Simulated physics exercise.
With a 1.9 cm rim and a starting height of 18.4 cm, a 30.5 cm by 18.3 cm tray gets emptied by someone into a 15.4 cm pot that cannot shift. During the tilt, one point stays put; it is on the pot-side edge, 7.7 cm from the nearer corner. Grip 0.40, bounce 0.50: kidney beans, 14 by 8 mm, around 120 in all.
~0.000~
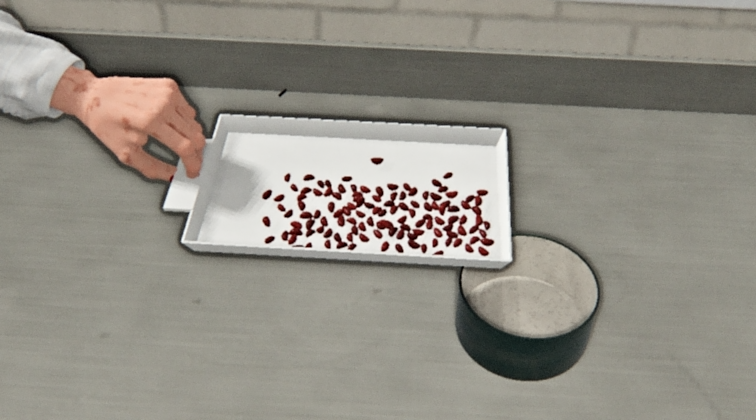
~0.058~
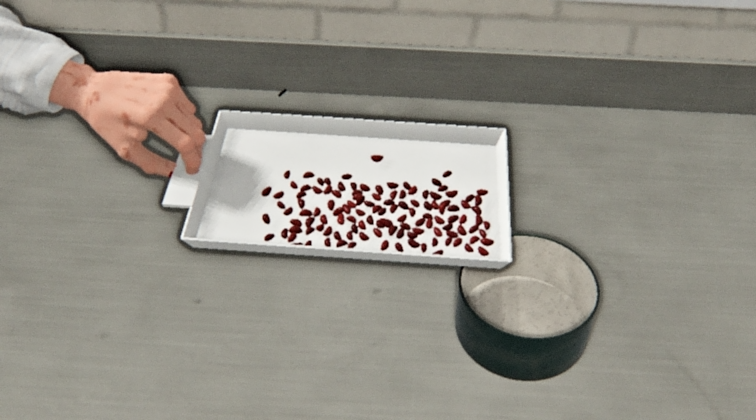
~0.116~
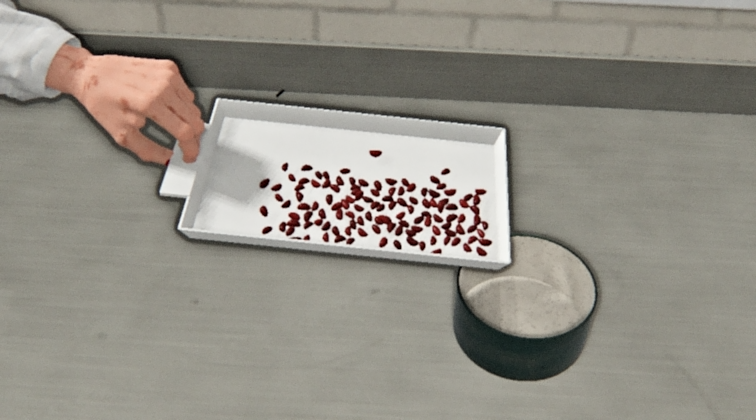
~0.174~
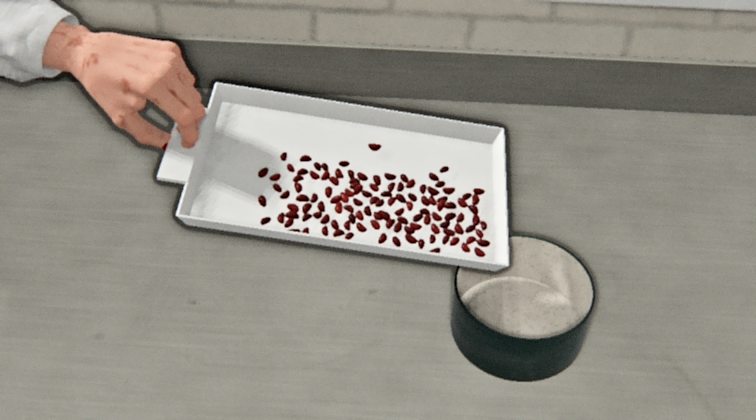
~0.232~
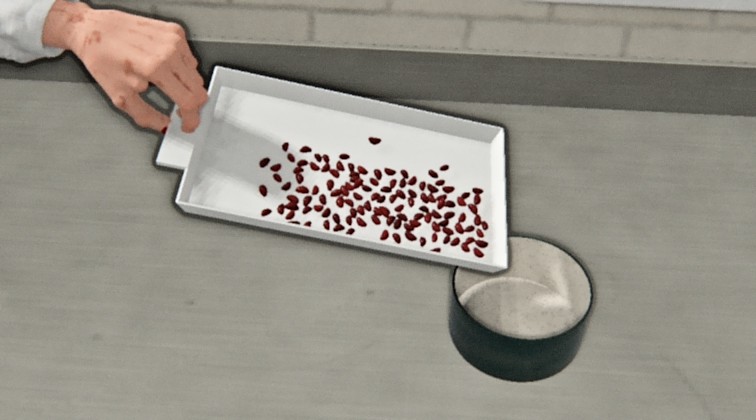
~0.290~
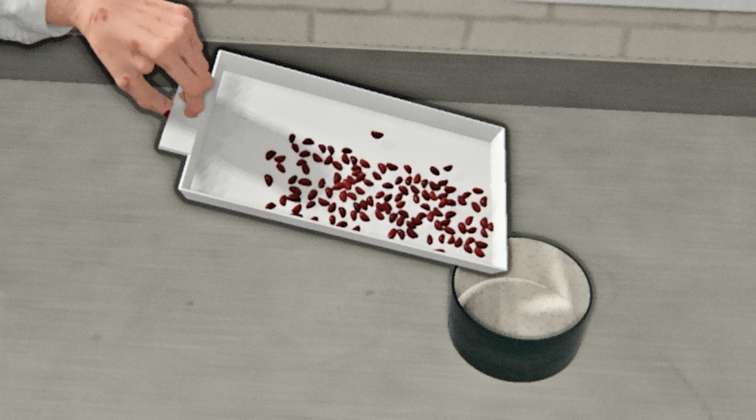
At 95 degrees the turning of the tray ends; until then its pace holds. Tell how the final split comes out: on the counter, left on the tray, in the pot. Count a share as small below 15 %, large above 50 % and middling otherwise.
Counter: Middling. Tray: Small. Pot: Large.
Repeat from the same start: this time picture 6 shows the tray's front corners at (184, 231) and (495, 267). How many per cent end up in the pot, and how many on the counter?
Per cent by place - pot 15, counter 85.
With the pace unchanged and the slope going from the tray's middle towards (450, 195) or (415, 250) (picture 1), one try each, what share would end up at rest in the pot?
I'd put it at about 80 per cent for the first tilt and about 25 per cent for the second.
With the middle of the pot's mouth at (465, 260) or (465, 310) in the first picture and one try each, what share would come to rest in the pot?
Estimates: 5 % and 55 %, in that order.
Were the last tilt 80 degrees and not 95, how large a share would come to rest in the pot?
Estimated share: About 65 %.
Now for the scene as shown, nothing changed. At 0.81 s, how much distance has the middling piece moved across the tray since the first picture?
About 11 cm.
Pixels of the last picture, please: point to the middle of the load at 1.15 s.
Roughly pixel (510, 261).
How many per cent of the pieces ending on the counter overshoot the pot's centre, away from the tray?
Some 50 per cent of the spill lies beyond the centre.
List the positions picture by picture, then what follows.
Tray tilt 0 degrees, front corners at (192, 236) and (503, 254); middle of the pieces at (383, 213); pot at (529, 284), in the first picture.
Tray tilt 1 degrees, front corners at (191, 233) and (503, 254); middle of the pieces at (383, 211), in the second picture.
Tray tilt 4 degrees, front corners at (189, 223) and (501, 256), lowest corner right front; middle of the pieces at (381, 208), in the third picture.
Tray tilt 8 degrees, front corners at (187, 210) and (500, 258), lowest corner right front; middle of the pieces at (381, 203), in the fourth picture.
Tray tilt 12 degrees, front corners at (187, 197) and (499, 260), lowest corner right front; middle of the pieces at (382, 200), in the fifth picture.
Tray tilt 17 degrees, front corners at (190, 184) and (499, 261), lowest corner right front; middle of the pieces at (388, 198); pot at (522, 285). Its pace works out near 70 degrees a second, in the sixth picture.
Then, at 0.81 s, tilt 54 degrees; the tray holds 95 %, the pot 0 %.
Then, at 1.15 s, tilt 79 degrees; the tray holds 50 %, the pot 20 %.
After 1.59 s, tilt 95 degrees; the tray holds 0 %, the pot 60 %.
At rest (2.7 s), counter 40 %, tray 0 %, pot 60 %.
